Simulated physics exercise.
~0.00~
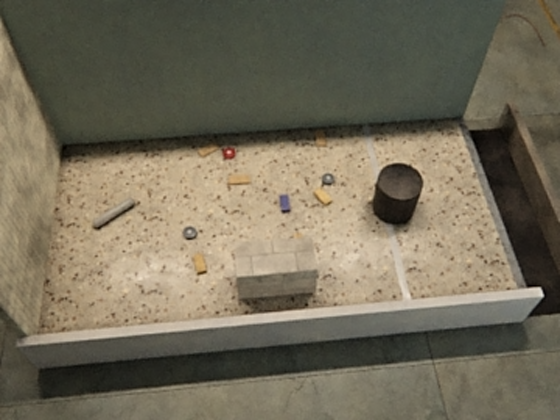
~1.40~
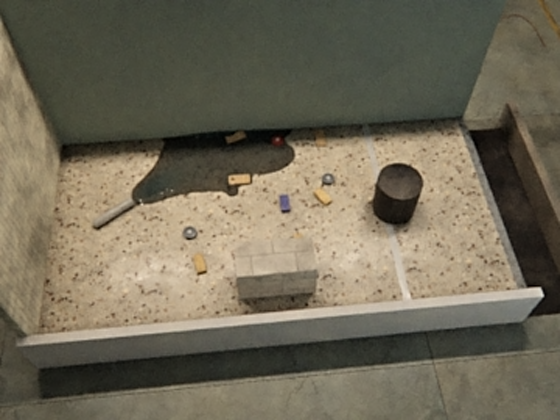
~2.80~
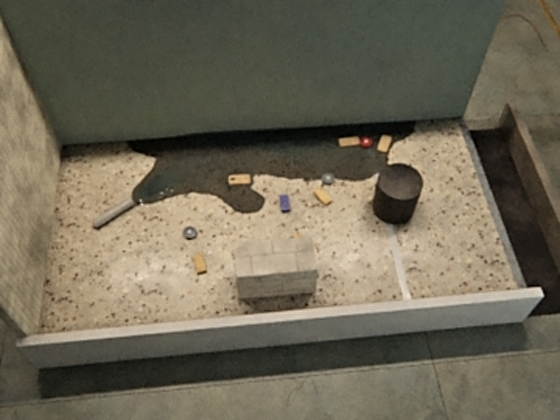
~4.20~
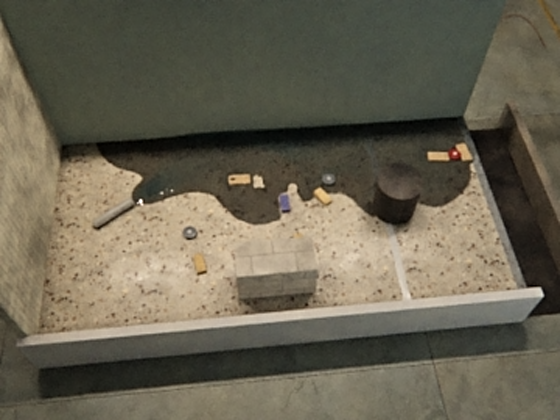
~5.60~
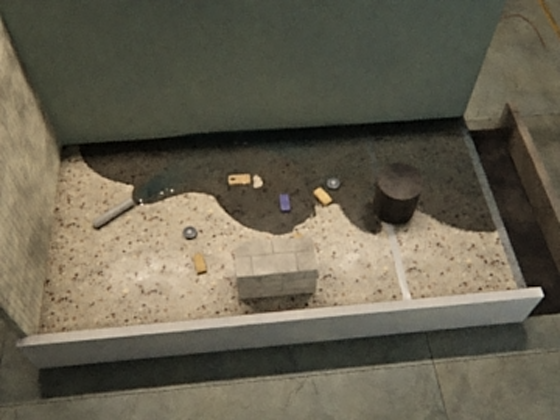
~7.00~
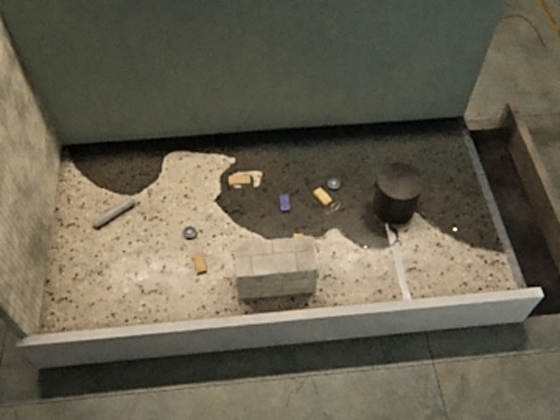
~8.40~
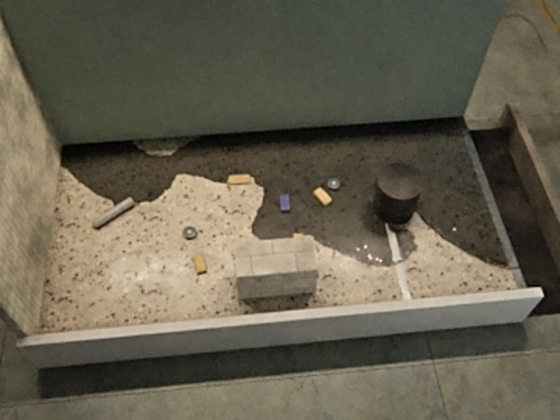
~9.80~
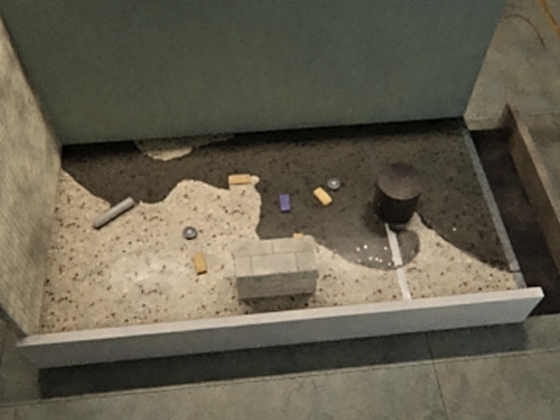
A shallow wash-down bay with a pale speckled floor and a grey-green back wall is seen from above at an angle. Small yellow blocks, a blue block, a red lid and grey lids lie scattered about, with a dark drum at right, a pale brick block at front and a white line across the right side. Dark water spreads along the back wall and runs right, carrying the red lid and two yellow blocks past the line and out of view. The water then shifts, baring some floor at left. It ends wet across the back and right, the blue block still left of the line.
